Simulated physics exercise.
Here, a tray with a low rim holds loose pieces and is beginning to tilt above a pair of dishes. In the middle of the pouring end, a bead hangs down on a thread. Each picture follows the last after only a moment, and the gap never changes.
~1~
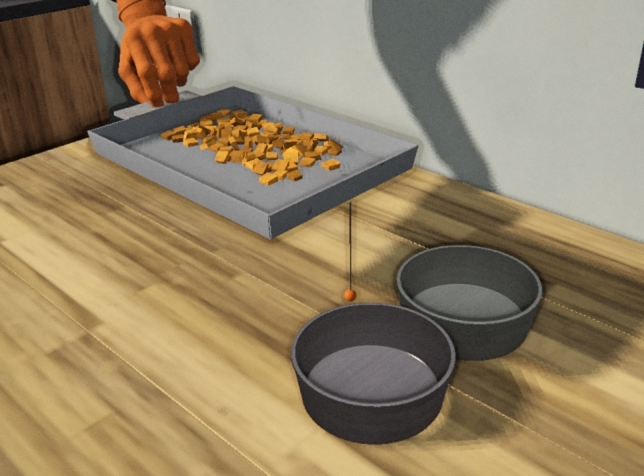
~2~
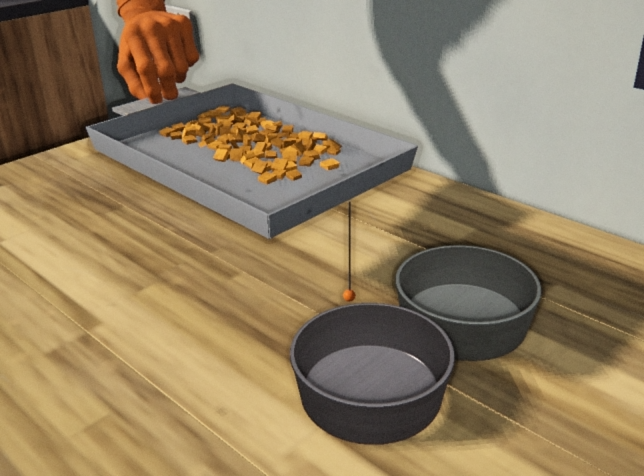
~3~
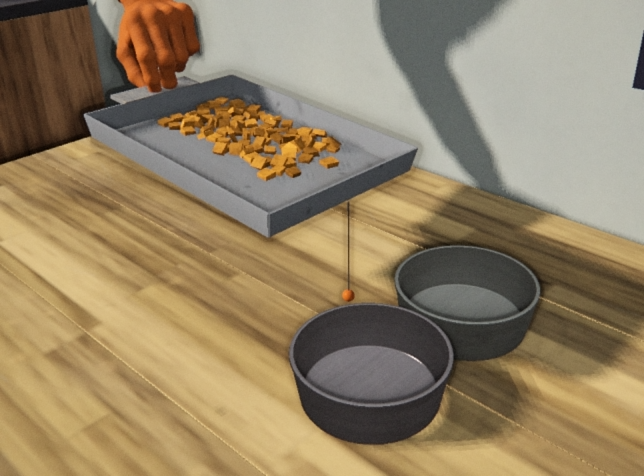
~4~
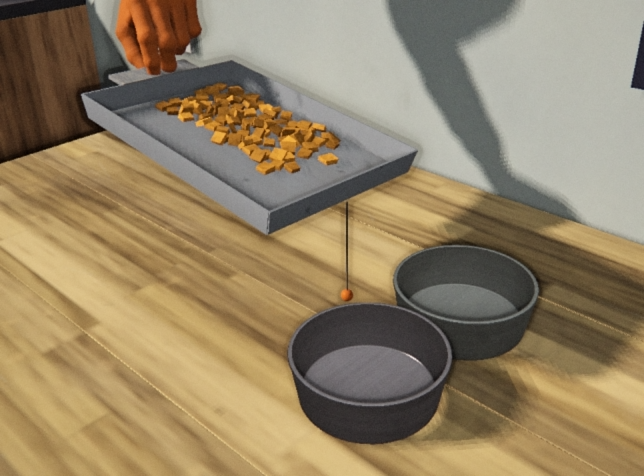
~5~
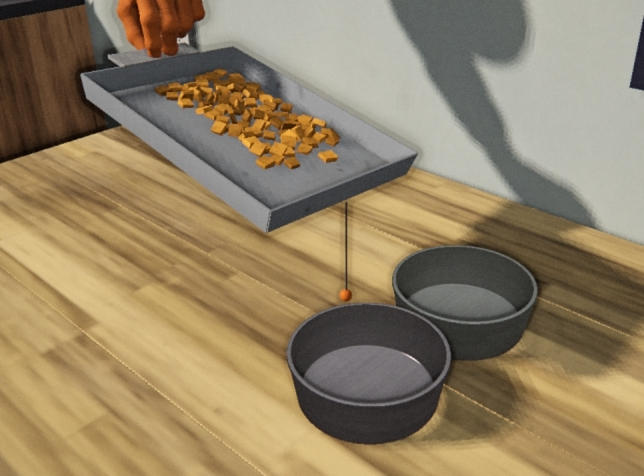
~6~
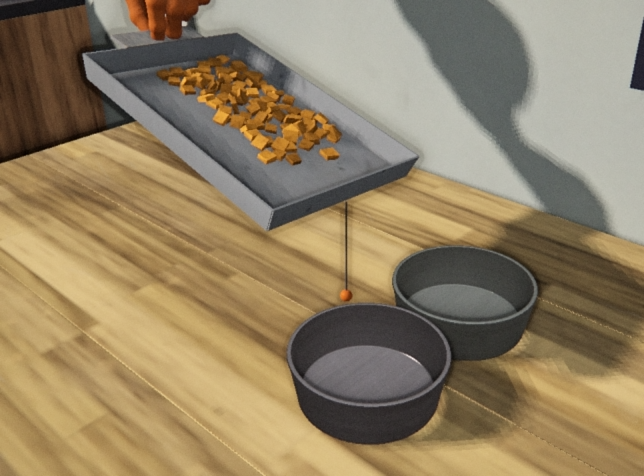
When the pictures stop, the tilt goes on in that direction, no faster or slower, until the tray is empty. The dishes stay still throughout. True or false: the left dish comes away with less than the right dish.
True.
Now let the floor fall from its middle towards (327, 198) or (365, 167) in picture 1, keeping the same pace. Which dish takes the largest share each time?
So: The left-standing dish on the first go, the right-standing dish on the second.
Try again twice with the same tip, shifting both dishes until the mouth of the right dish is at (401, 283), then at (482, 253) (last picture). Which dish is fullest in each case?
The rightmost dish, then the leftmost dish.
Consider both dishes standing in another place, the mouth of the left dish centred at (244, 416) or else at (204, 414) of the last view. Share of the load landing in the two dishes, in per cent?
Trial 1 near 30 %, trial 2 near 10 %.
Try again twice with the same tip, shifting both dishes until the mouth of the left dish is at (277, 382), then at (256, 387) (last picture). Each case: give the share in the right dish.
About 90% on the first try and 70% on the second.
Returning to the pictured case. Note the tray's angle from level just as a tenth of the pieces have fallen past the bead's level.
Close to 85 degrees, I reckon.
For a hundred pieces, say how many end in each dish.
Left dish: 10 per cent; right dish: 70 per cent.
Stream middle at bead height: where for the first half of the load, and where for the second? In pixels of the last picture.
Around (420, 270), followed by around (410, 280).
Soon after the last picture, tray tipped steeply; nearly all on the tray; a stray few in the air.
A little later, tray tipped right over; most on the tray; a stray few in the left dish; a small part in the right dish; a stray few outside both; a stray few in the air.
Later still, tray tipped past a quarter turn; a small part in the left dish; about two thirds in the right dish; about a quarter outside both.
At rest, tray tipped past a quarter turn; a small part in the left dish; about two thirds in the right dish; about a quarter outside both.
